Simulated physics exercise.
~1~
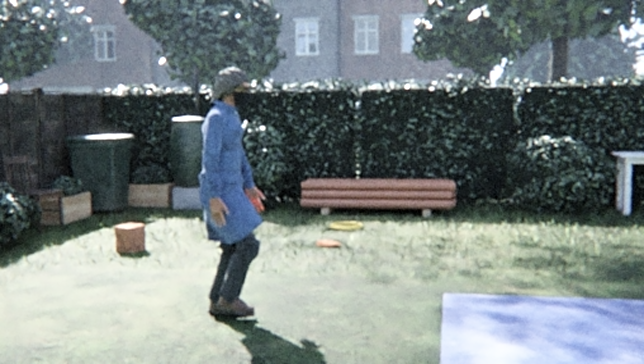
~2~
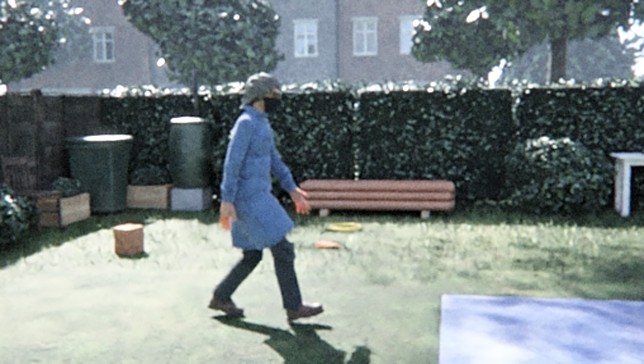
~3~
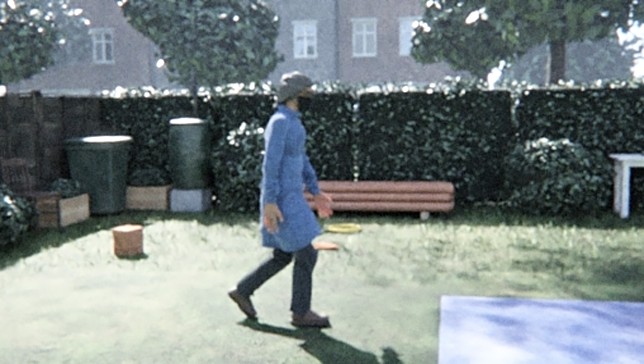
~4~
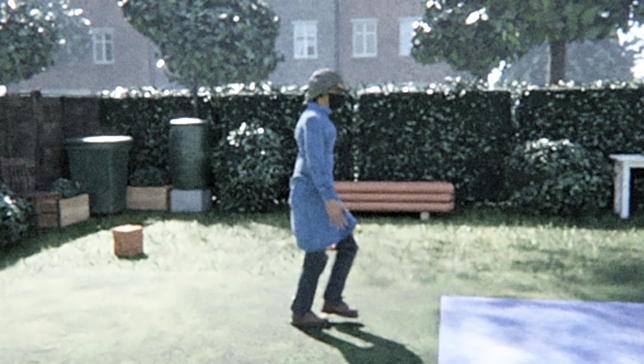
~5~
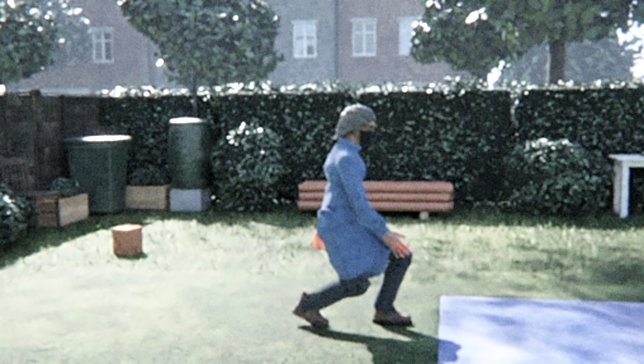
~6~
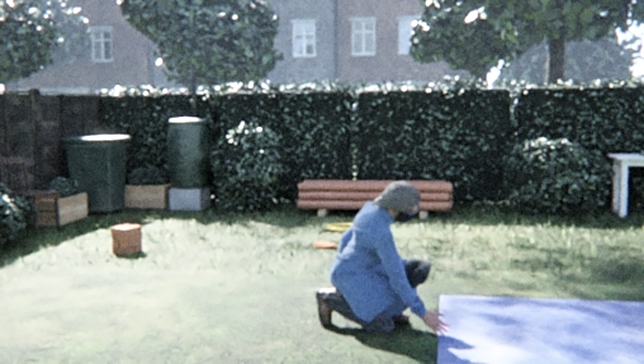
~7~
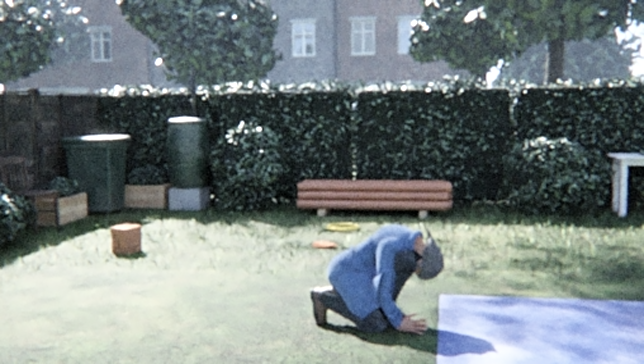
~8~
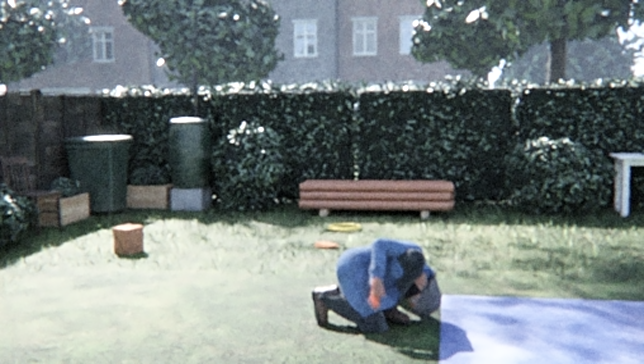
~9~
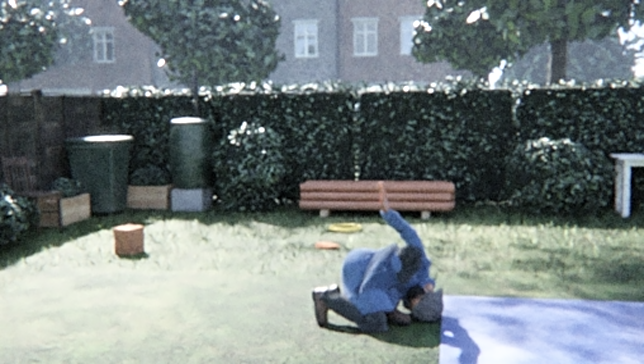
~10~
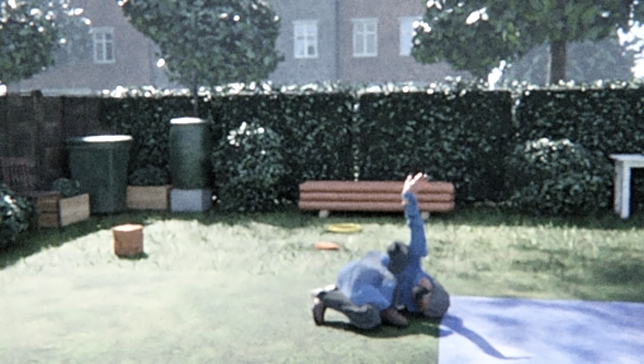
The clip opens on a sunny garden with a hedge, green bins and a wooden bench, where a person in a long blue coat and a hat stands on the grass at left. The person walks to the right towards a blue mat lying in the lower right. Close to its near edge, they bend their knees, crouch and reach a hand down towards the edge. They then kneel and fold forward, head lowered. Finally one arm swings up and points skyward while the body stays hunched low on the grass, chest and hips short of the mat.
